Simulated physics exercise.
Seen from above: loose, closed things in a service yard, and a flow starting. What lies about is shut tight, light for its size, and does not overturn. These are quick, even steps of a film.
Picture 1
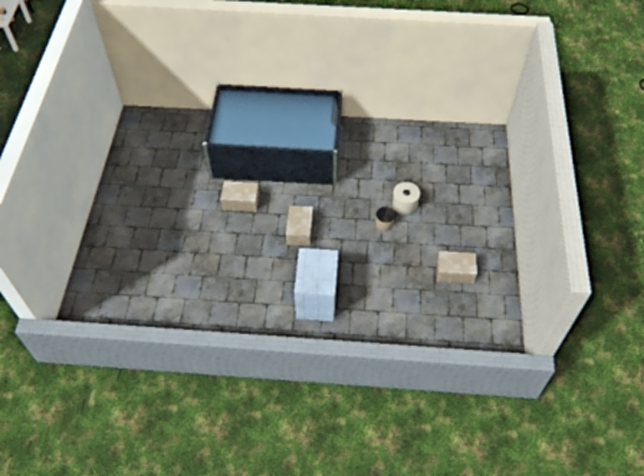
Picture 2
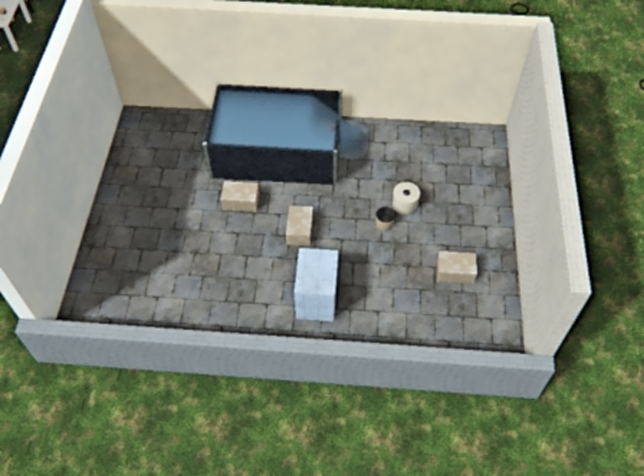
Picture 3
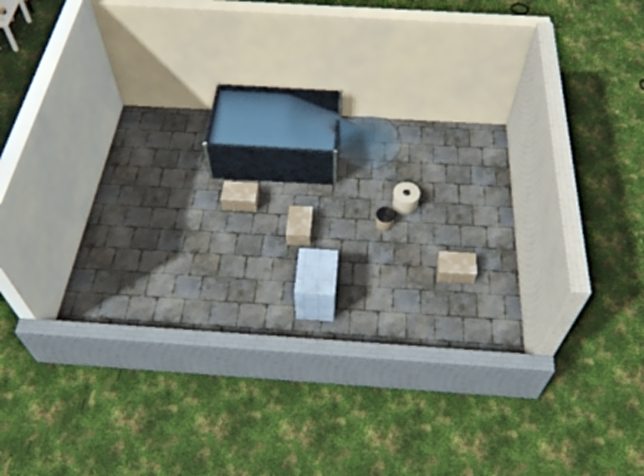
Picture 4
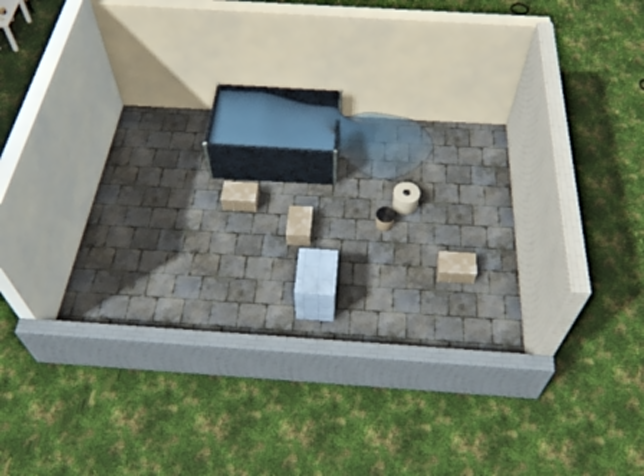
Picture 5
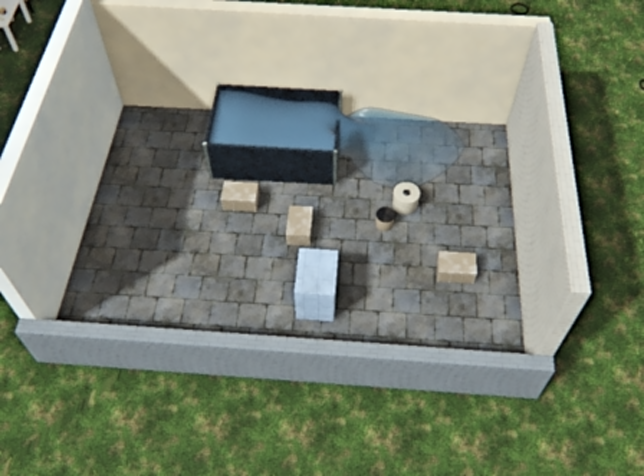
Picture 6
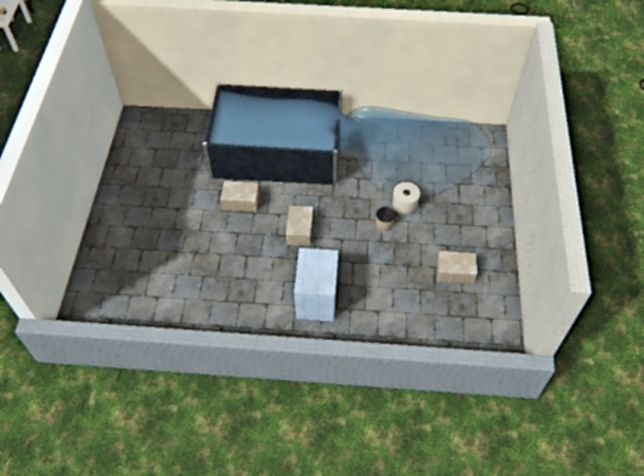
The footage shows a walled, paved yard from above, where water pours from the right side of a dark tank and spreads across the paving toward the right wall, while the scattered blocks and round containers stay still.
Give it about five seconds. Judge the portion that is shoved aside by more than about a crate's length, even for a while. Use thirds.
That comes to from one to two thirds.
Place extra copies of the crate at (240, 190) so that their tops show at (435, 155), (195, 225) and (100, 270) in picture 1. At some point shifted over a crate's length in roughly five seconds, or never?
As listed: Swept aside, no, short of that.
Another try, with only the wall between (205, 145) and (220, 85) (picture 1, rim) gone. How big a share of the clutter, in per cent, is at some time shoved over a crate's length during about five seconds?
About 0 per cent.
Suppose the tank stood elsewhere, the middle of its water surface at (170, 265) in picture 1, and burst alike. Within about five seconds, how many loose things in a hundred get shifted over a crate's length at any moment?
Near 80 in a hundred.
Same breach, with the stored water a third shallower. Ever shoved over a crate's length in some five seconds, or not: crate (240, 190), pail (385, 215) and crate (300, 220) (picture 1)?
As listed: Short of that, never so far, under that.
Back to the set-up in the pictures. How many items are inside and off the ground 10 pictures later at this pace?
It comes to 0.
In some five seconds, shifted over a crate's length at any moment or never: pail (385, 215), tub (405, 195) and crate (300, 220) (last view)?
As listed: Under that, shifted that much, short of that.
A moment on, 0 of 5 are well off their spots; 0 afloat.
Next, 1 of 5 are well off their spots; 0 afloat.
Later, 2 of 5 are well off their spots; 0 afloat.
In the end, 2 of 5 are well off their spots, and 2 have been at some point; 1 afloat.
